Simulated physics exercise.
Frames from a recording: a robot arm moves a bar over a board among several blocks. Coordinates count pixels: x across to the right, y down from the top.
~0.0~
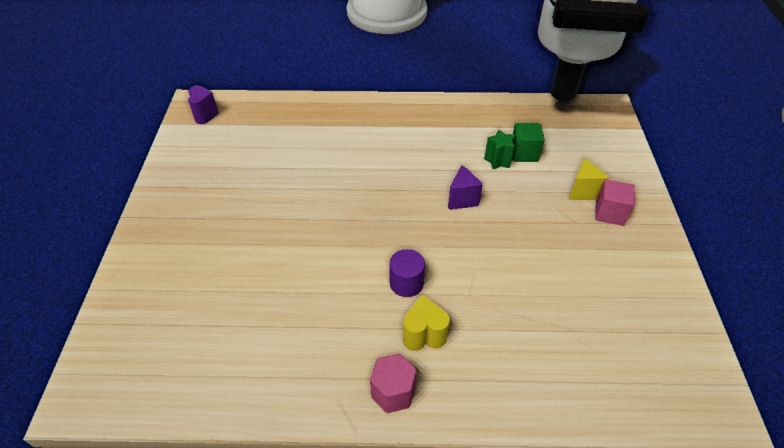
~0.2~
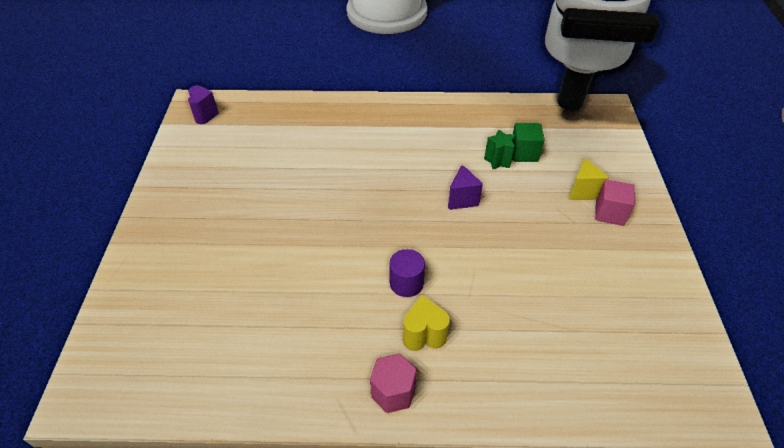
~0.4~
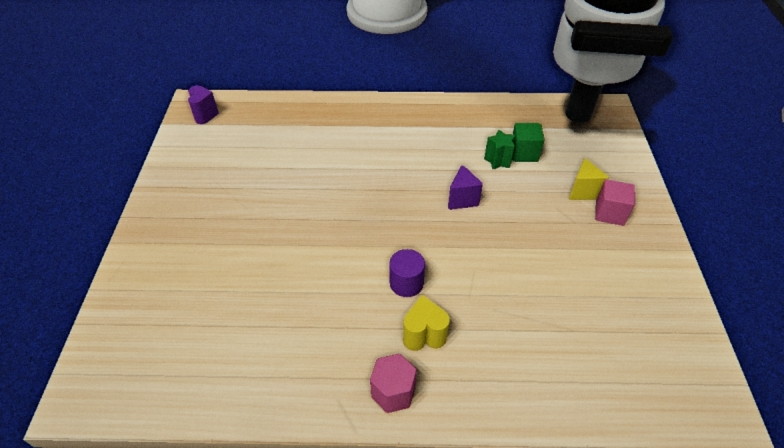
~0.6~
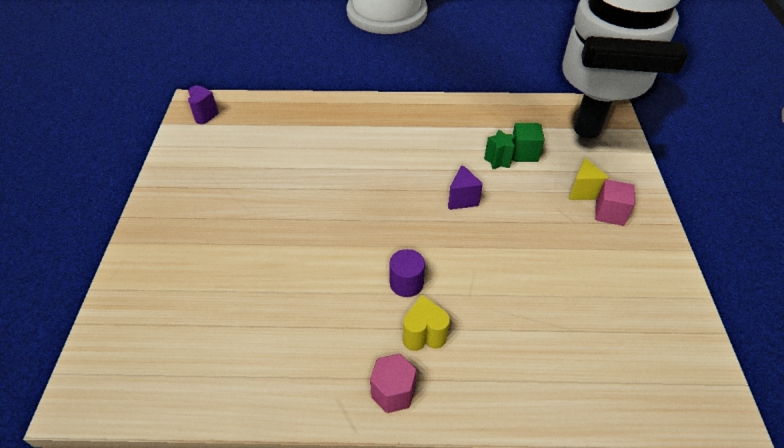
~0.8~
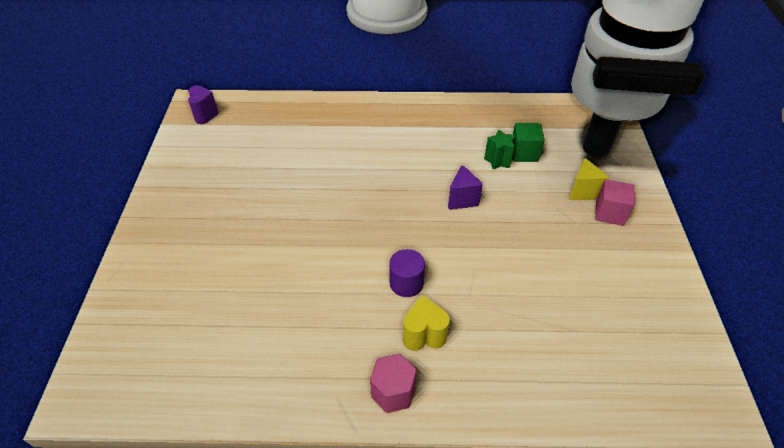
A robot arm with a black tip works at the upper right of a pale wooden board on blue, seen from above at an angle. A green cube and star, a yellow triangle beside a pink cube, purple pieces, a yellow heart and a pink hexagon lie scattered across it. The arm shifts slightly right and downward, nearing the yellow triangle, while the blocks and view stay still.
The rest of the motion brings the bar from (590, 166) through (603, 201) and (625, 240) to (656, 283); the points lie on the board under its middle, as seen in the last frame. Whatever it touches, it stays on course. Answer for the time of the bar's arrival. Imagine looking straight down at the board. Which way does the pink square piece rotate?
It turns round clockwise.
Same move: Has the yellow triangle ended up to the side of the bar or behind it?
Yes, I think so.
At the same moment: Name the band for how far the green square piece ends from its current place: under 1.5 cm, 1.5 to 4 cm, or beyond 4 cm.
It gets moved under 1.5 cm.
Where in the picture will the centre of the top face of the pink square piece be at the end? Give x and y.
It ends at (669, 290).
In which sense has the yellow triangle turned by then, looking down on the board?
Twists clockwise.
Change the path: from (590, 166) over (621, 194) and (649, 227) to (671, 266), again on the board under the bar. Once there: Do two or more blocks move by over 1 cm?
That would be a no.
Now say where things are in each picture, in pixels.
Bar tip at (563, 95); block tops, green square piece at (530, 131); yellow triangle at (591, 171); pink square piece at (620, 191), in the first frame.
Bar at (570, 104); blocks unchanged, in the second frame.
Bar at (578, 116); blocks unchanged, in the third frame.
Bar at (587, 131); blocks unchanged, in the fourth frame.
Bar at (596, 150); green square piece at (530, 131); yellow triangle at (591, 171); pink square piece at (620, 191), in the fifth frame.
The first path, step by step. One third of the way, bar at (610, 185); yellow triangle at (586, 180), turned 15° clockwise; pink square piece at (622, 201), turned 20° anticlockwise.
Two thirds of the way, bar at (633, 225); yellow triangle at (587, 181), turned 25° clockwise; pink square piece at (644, 244).
At the end, bar at (666, 267); green square piece in place; yellow triangle at (587, 181), turned 25° clockwise; pink square piece at (669, 290), turned 20° clockwise.
